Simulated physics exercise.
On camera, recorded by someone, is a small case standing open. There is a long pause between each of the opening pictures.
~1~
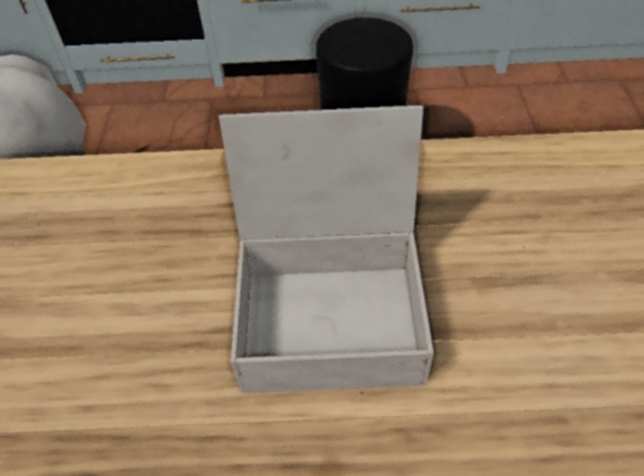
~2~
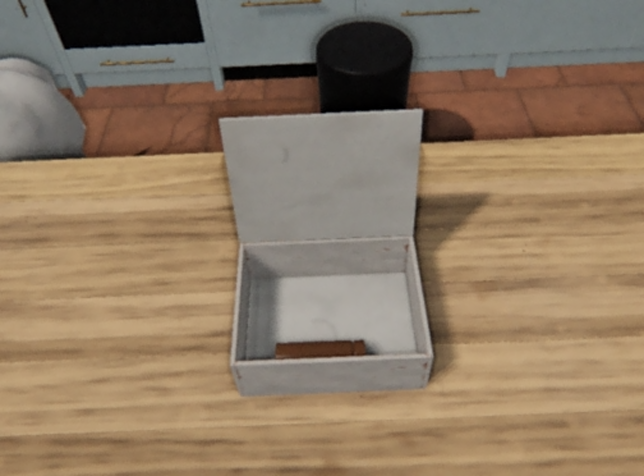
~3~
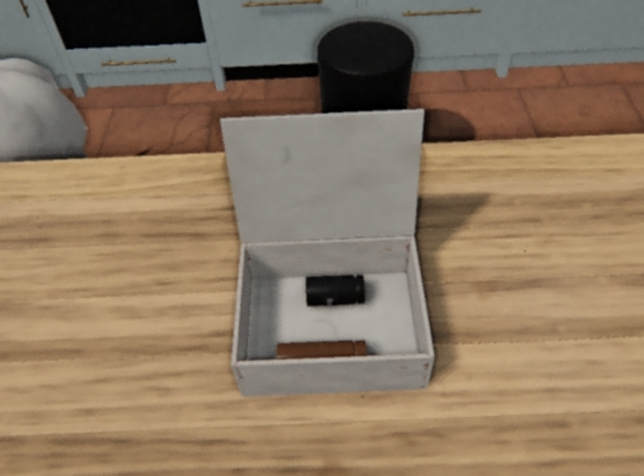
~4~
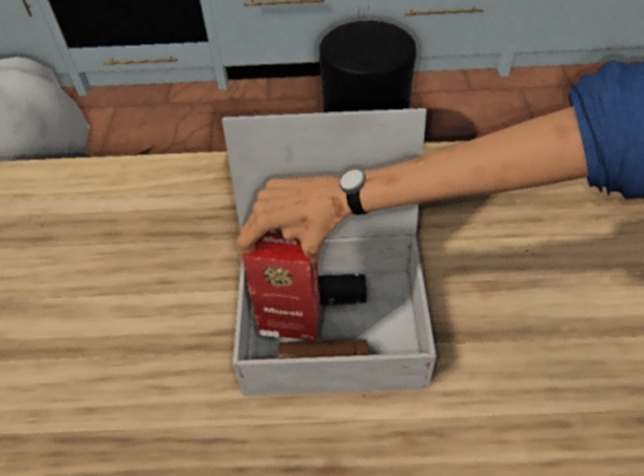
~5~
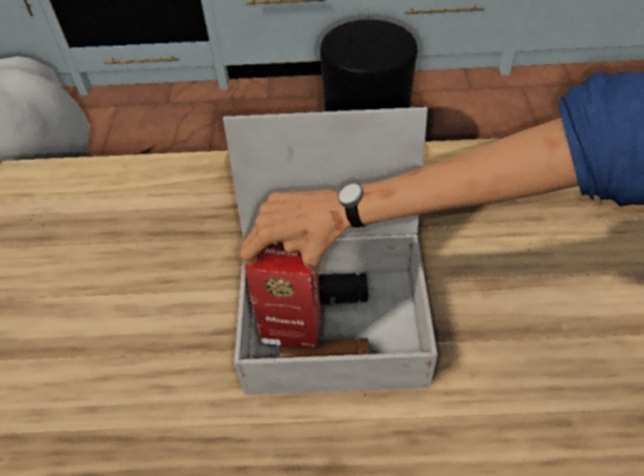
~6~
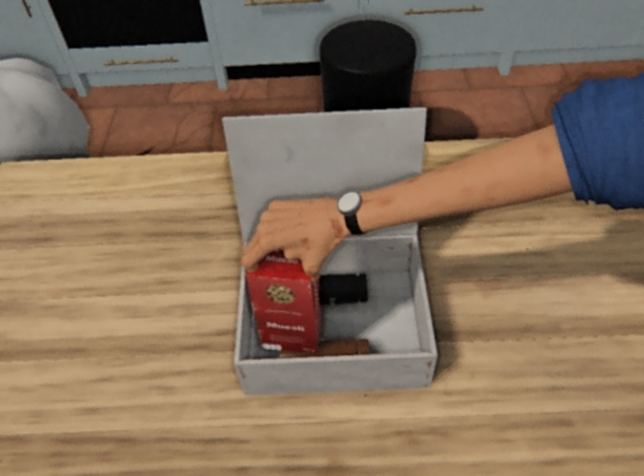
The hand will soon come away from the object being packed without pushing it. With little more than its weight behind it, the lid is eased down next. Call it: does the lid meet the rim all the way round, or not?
It does not meet the rim all the way round.
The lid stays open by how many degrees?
Roughly 80 degrees above the rim.
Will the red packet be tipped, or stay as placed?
Result: It leans over.
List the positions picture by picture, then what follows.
In the first picture, the last thing is not in view yet.
In the second picture, the last thing is not in view yet.
In the third picture, the last thing is not in view yet; black shaker (335, 291).
In the fourth picture, on its way; red packet (285, 289); black shaker (337, 290).
In the fifth picture, on its way; red packet (286, 298); black shaker (338, 289).
In the sixth picture, put in, still held; red packet (287, 304); black shaker (338, 289).
Then, 0.40 s past the last view, red packet rocked 62° from its first pose near (292, 290); brown shaker displaced a little.
Then, 1.80 s past the last view, lid 80° above the rim; red packet rocked 54° from its first pose near (302, 290); brown shaker displaced a little.
Finally, lid 82° above the rim; down or leaning hard in the box, red packet; the other 2 still in place. Final places as the last picture's camera would see them, red packet near (302, 290).
